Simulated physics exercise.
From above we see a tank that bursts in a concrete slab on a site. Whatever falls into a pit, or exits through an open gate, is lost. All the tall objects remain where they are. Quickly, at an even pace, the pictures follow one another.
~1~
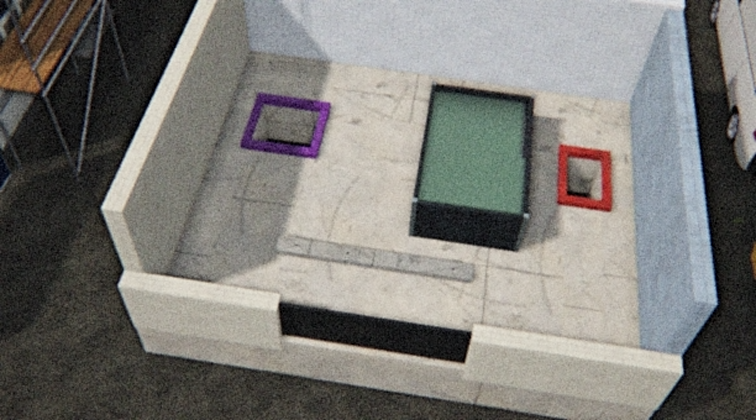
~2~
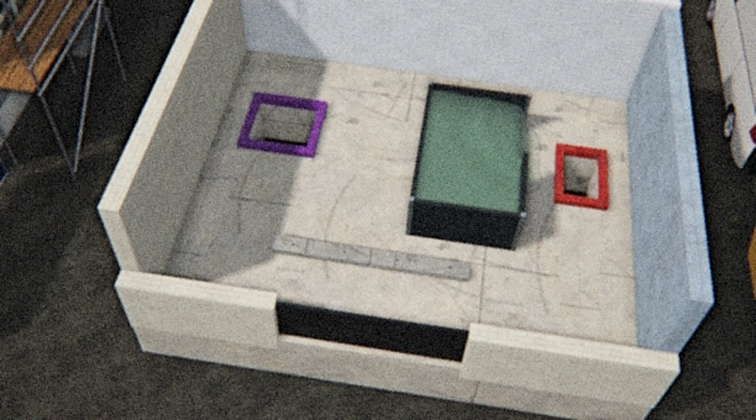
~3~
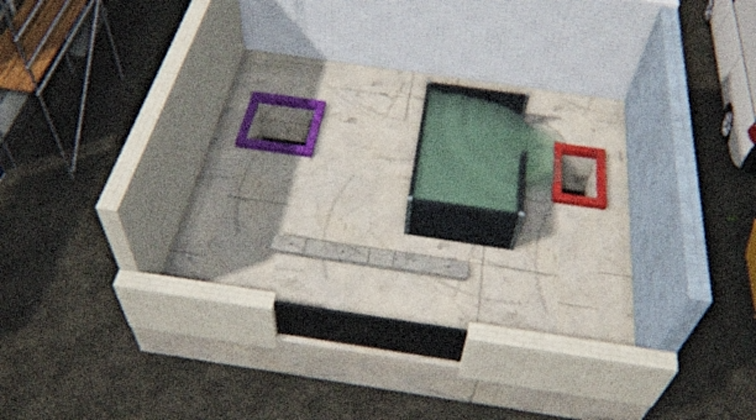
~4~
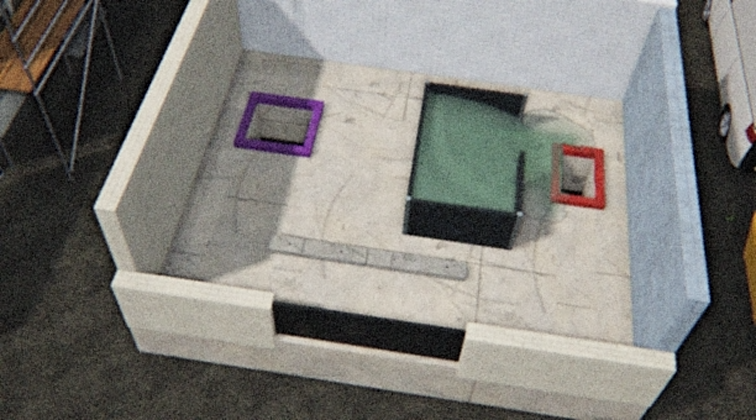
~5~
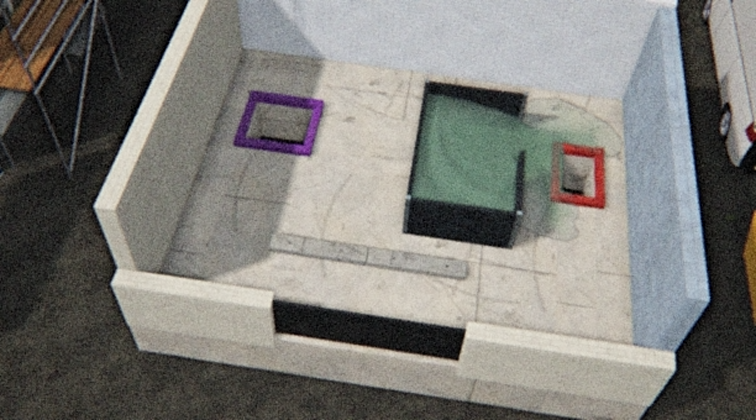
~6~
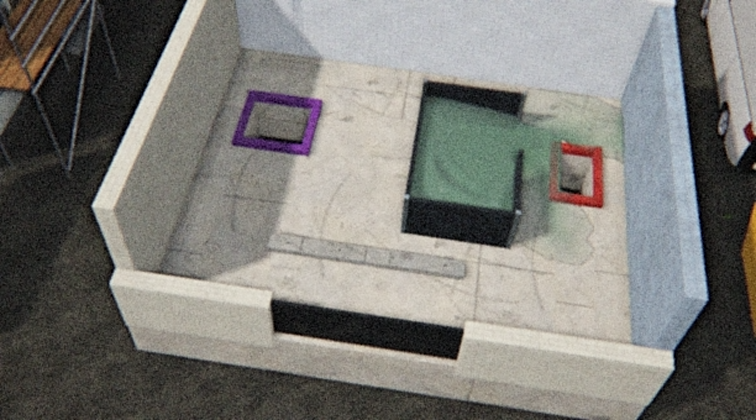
At the start, a dark-sided open tank of green water stands whole and still in a walled concrete enclosure, between a purple-framed and a red-framed opening. Water then pours from a gap in its right side, surrounds the red frame, and spreads thinly toward the right wall.
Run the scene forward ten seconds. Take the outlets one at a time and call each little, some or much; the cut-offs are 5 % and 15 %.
In order: The gate catches little; the purple pit catches little; the red pit catches much.
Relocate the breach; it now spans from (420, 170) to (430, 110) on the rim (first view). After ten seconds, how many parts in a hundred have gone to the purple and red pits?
The purple pit takes 20 per cent and the red pit 0 per cent.
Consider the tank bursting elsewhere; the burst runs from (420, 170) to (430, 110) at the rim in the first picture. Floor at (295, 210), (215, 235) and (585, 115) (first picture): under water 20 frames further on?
So the first one is drenched, the next drenched, and the last left untouched.
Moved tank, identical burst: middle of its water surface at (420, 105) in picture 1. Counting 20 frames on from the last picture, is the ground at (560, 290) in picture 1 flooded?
There: Awash.
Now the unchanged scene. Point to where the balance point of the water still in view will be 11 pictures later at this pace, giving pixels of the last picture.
That puts it at around (502, 169).
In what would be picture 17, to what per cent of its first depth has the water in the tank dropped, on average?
Somewhere around 48 %, give or take.
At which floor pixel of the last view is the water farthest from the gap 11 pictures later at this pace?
Farthest reach: (627, 376).
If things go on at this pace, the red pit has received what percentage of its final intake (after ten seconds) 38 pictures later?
Working it through, I arrive at 100 %.
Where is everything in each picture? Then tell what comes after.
In the first picture, the open tank at (476, 150) is whole and still.
In the second picture, the front is at a hidden place, out from the gap at (520, 149).
In the third picture, water pours out at (518, 149) and has run to (553, 133).
In the fourth picture, water pours out at (516, 150) and has run to (589, 138).
In the fifth picture, water pours out at (516, 149) and has run to (615, 138).
In the sixth picture, the front is at (620, 115), out from the gap at (514, 148).
A moment on, water covers 20 % of the floor; the gate 0 %, the purple pit 0 %, the red pit 13 %.
Next, water covers 20 % of the floor; the gate 0 %, the purple pit 0 %, the red pit 21 %.
Then, water covers 40 % of the floor; the gate 0 %, the purple pit 0 %, the red pit 28 %.
Later, water covers 65 % of the floor; the gate 0 %, the purple pit 0 %, the red pit 33 %.
In the end, water covers 85 % of the floor; the gate 0 %, the purple pit 0 %, the red pit 33 %.
